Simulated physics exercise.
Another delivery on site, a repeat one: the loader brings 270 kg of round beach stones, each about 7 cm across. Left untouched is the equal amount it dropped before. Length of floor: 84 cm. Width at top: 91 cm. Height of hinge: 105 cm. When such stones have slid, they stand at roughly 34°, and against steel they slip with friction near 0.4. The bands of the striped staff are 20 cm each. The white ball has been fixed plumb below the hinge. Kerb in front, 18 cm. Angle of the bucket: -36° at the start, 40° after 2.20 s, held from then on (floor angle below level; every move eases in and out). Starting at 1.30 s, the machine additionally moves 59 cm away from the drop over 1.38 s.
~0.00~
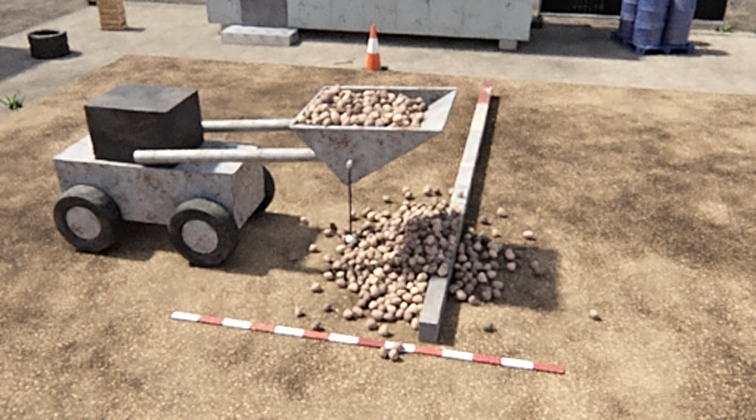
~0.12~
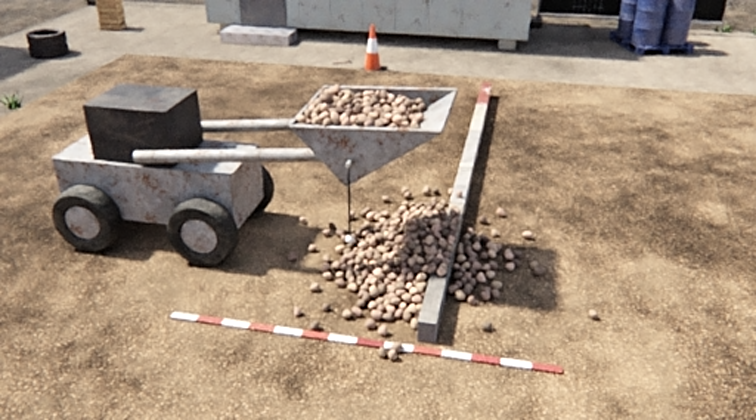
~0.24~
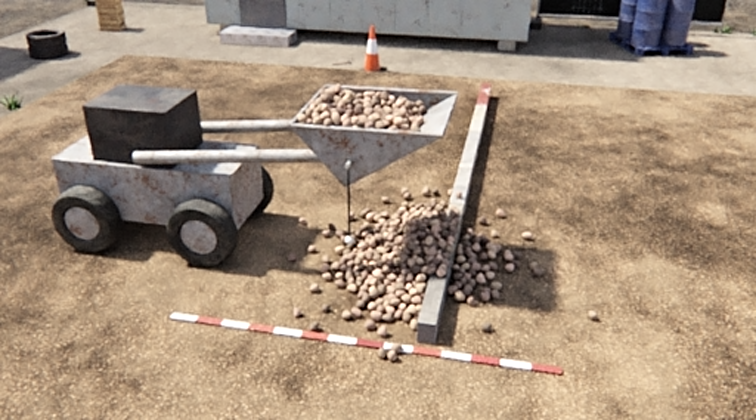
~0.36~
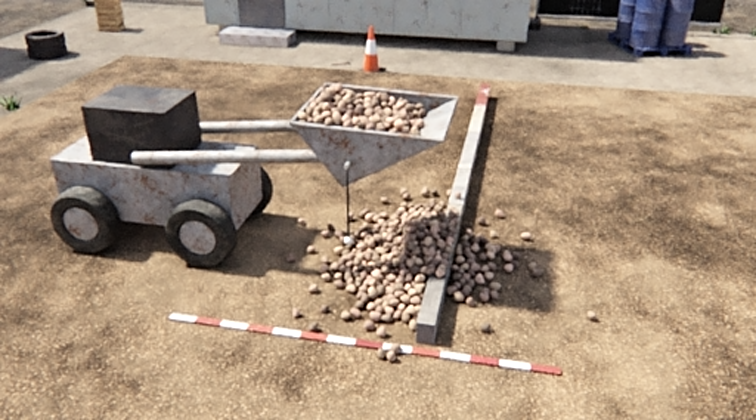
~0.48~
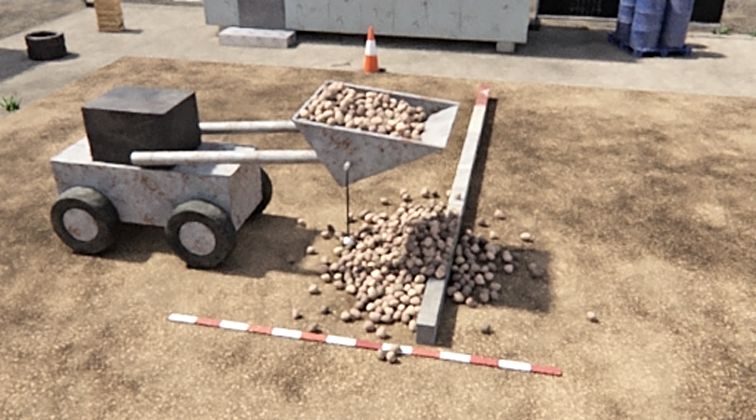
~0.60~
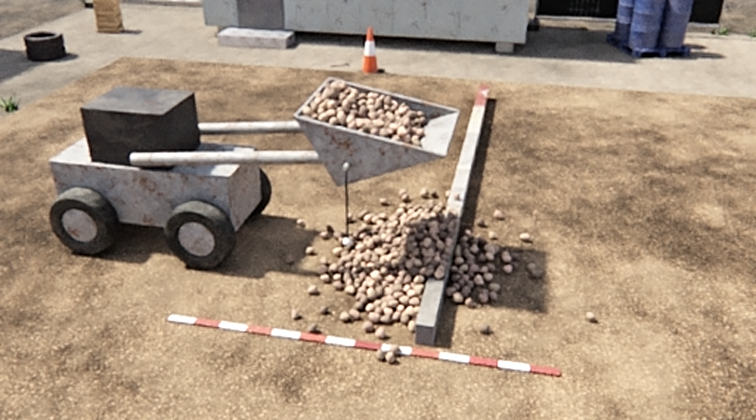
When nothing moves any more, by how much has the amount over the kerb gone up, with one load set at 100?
It has gone up by about 38 per cent of a load.
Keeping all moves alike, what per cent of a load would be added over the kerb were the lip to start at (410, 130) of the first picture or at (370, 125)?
Roughly 10 and 0 percent, in that order.
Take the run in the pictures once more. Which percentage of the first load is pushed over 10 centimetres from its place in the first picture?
I'd say roughly 10 per cent of them.
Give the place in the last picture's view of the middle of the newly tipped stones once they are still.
Middle: Approx. (417, 253) px.
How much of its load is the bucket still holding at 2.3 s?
Around 0 in a hundred.
After 1.6 s the floor is at 28°; in per cent of one load, 80 in the bucket, 108 on this side of the kerb, 12 over the kerb; the foremost stones are at (527, 267).
After 2.3 s the floor is at 40°; in per cent of one load, 1 in the bucket, 156 on this side of the kerb, 43 over the kerb; the foremost stones are at (577, 294).
After 3.1 s the floor is at 40°; in per cent of one load, 0 in the bucket, 154 on this side of the kerb, 46 over the kerb; the foremost stones are at (624, 294).
After 5.6 s the floor is at 40°; in per cent of one load, 0 in the bucket, 154 on this side of the kerb, 47 over the kerb; the foremost stones are at (625, 294). Net gain over the kerb, 38.
